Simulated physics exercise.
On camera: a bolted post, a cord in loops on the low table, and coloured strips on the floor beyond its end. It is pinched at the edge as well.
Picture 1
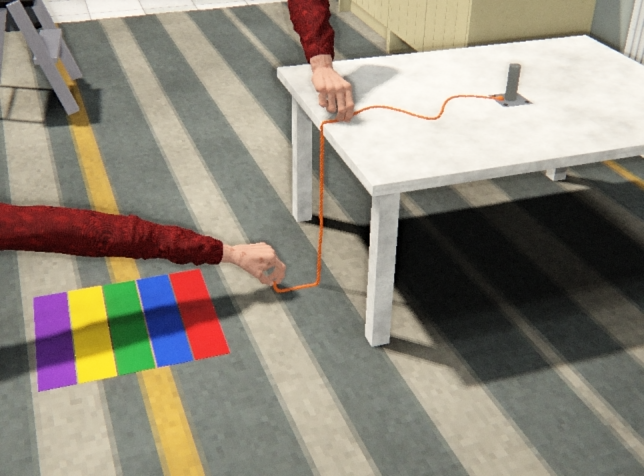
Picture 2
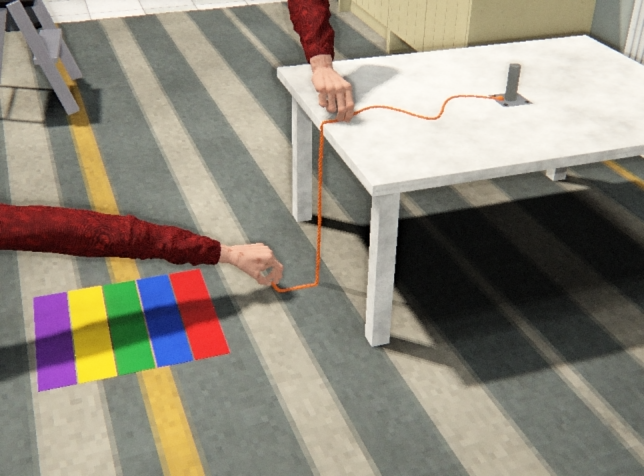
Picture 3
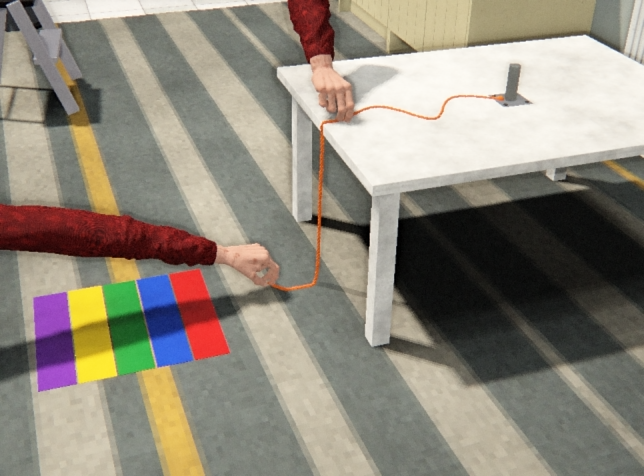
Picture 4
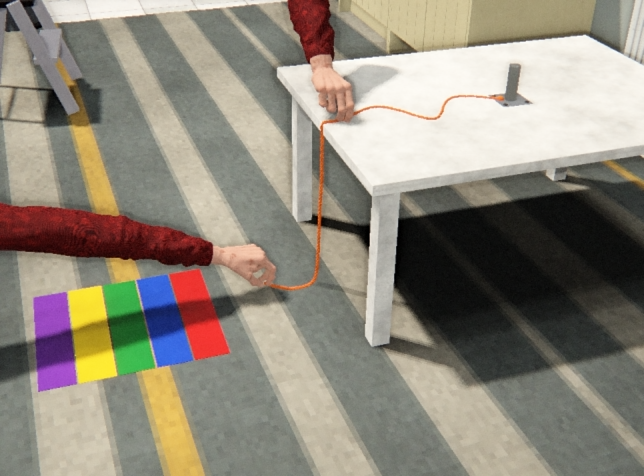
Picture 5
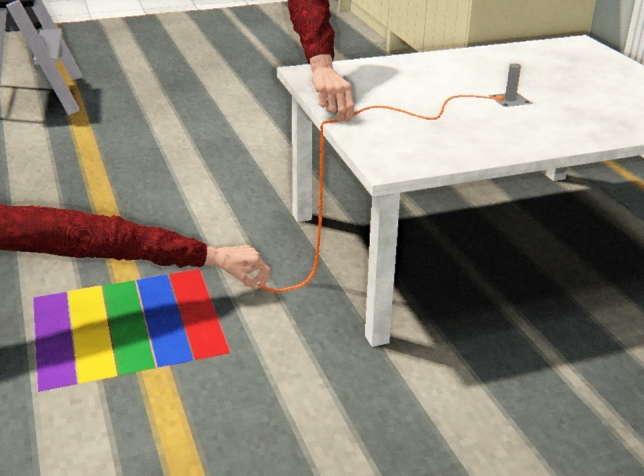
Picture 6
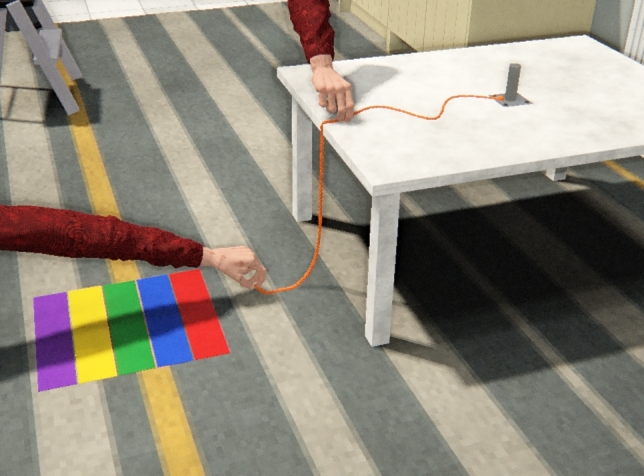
At first, an orange cord curves across a white table, pinched at the edge by one hand, and hangs to the floor, where another hand grips its end. The lower hand then slowly draws the end a short way left toward the coloured strips, and the cord's sharp lower bend softens into a curve.
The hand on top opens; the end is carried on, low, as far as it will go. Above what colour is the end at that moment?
The yellow one.
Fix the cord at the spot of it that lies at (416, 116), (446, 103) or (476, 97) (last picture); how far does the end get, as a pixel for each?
About (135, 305), (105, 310) and (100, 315).
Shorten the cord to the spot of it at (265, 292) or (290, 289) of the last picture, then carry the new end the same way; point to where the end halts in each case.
The places are (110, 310) and (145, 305).
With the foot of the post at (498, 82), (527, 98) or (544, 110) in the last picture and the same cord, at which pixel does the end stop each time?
Try by try, around (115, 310), (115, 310) and (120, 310).
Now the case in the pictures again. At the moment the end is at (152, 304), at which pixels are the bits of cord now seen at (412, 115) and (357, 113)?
The first at (379, 118), the second at (321, 134).
Soon after, end near (152, 304); over blue.
After that, end near (114, 310); over green.
At the stop, end near (91, 315); over yellow. It halts on the yellow strip.
